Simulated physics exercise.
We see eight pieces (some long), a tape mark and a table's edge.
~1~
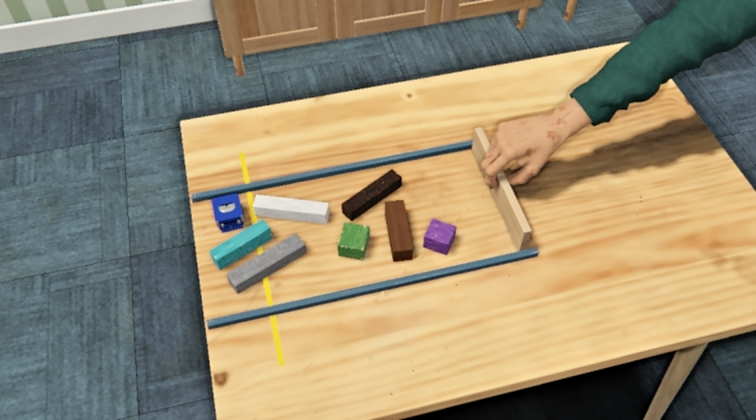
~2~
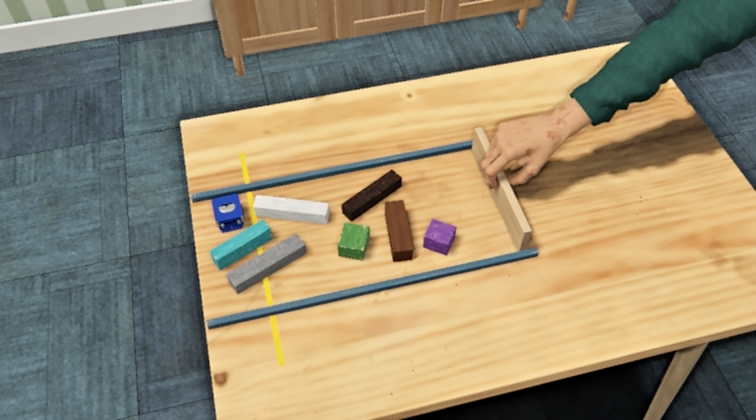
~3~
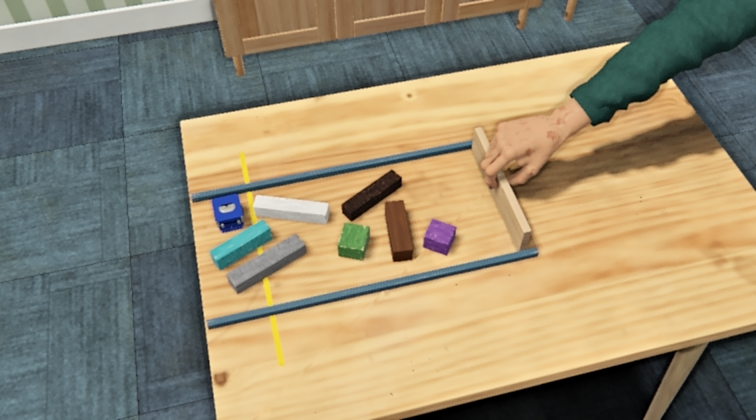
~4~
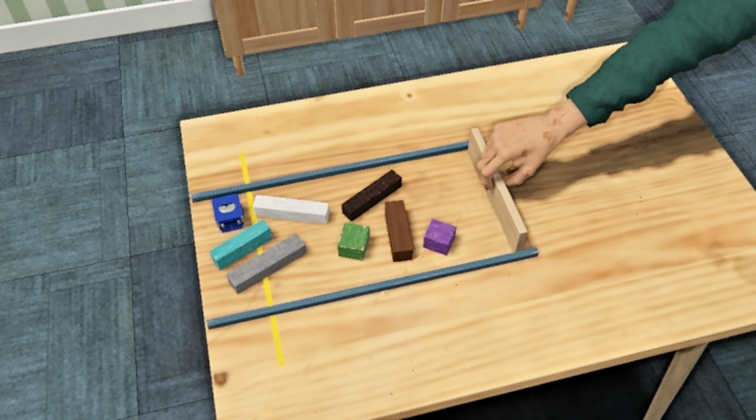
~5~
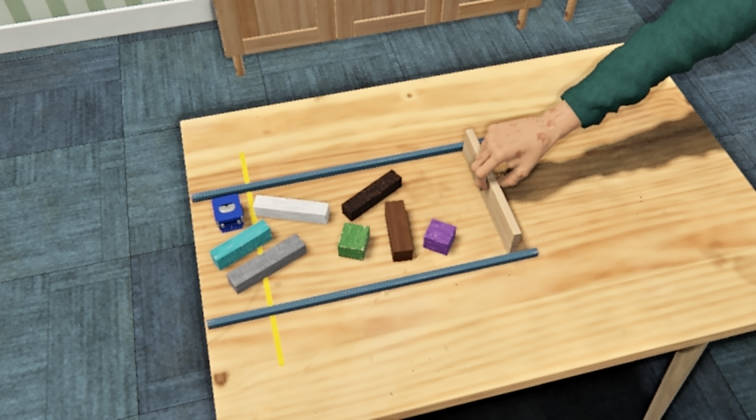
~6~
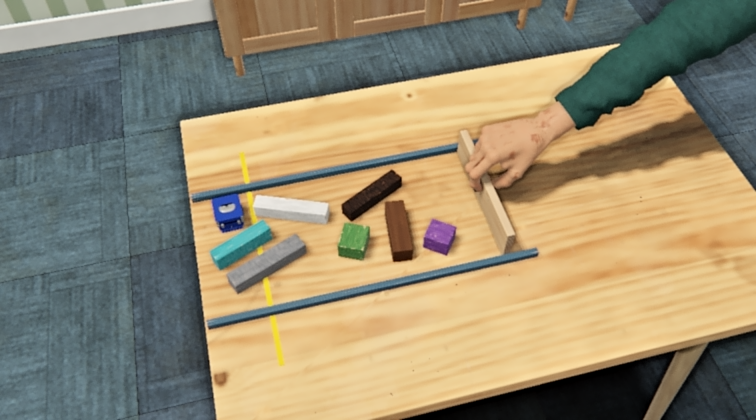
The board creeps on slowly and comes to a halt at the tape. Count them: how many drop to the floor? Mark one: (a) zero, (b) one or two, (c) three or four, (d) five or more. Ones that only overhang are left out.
(c) three or four.
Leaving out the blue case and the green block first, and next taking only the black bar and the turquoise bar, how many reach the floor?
The number is 1 for the first case and 0 for the second.
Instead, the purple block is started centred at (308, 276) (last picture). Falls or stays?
In that case it keeps its place.
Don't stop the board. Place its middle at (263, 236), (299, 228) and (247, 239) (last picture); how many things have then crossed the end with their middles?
The counts would come out as 3, 0 and 4.
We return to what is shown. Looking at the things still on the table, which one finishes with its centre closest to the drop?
Looking at the middles, it's the green block.
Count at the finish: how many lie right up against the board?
The number is 4.
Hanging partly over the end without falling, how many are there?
Overhang count: 3.
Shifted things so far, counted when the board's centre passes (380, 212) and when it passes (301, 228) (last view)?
5 and 8.
Soon after, none off yet; blue case at rest near (229, 213); turquoise bar at rest near (242, 245); grey bar at rest near (267, 263).
In the end, the number that fall off is three or four; gone, grey bar, turquoise bar and blue case.
